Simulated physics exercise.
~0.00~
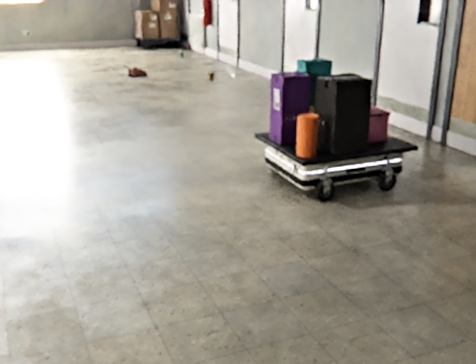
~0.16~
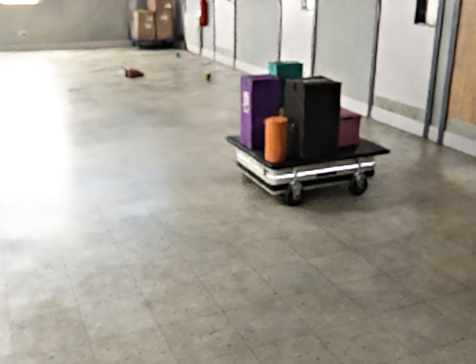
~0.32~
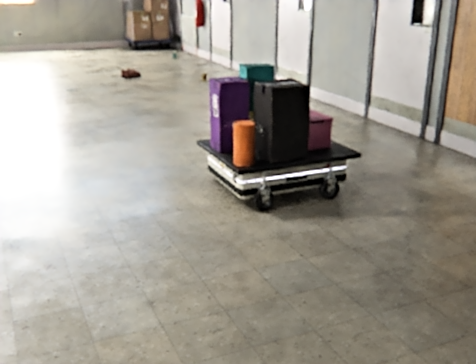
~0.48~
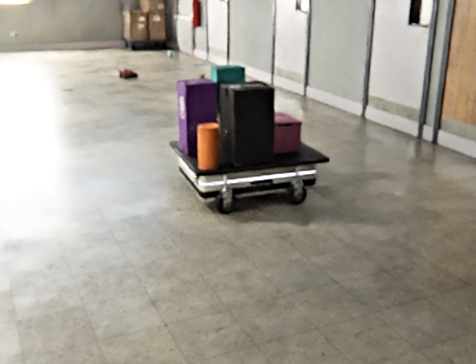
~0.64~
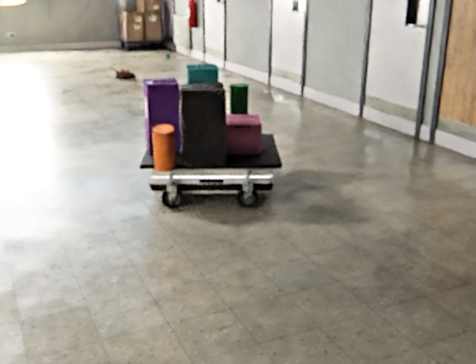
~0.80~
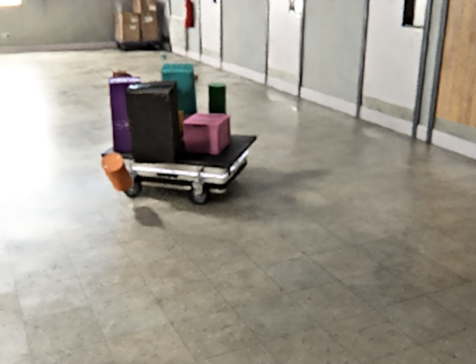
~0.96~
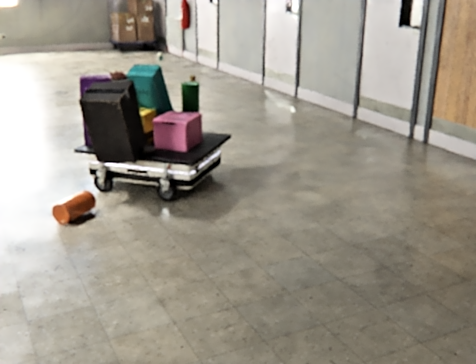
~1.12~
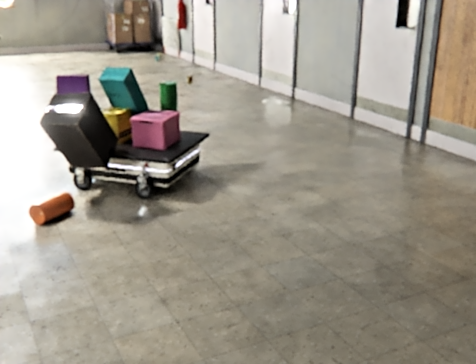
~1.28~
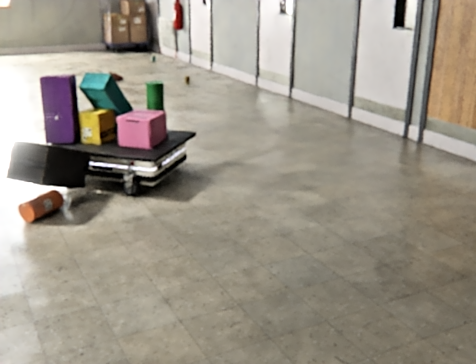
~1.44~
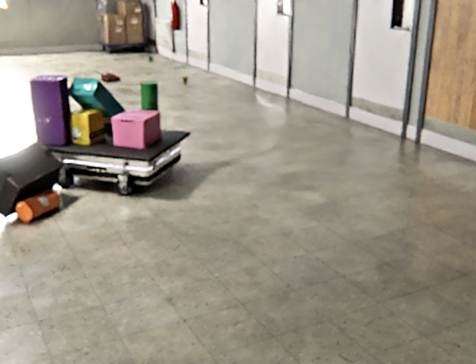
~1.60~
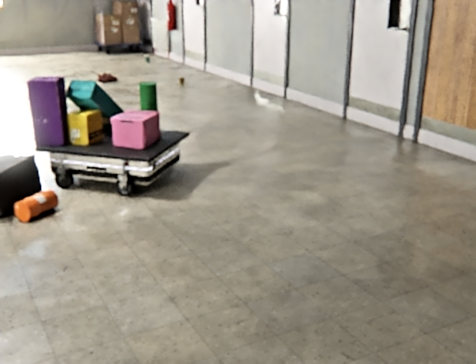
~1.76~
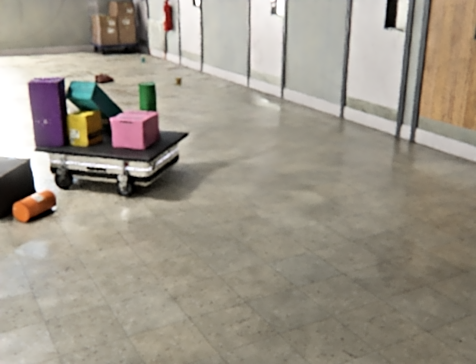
A loaded cart rolls left, turns and stops after the orange canister and black box topple off.
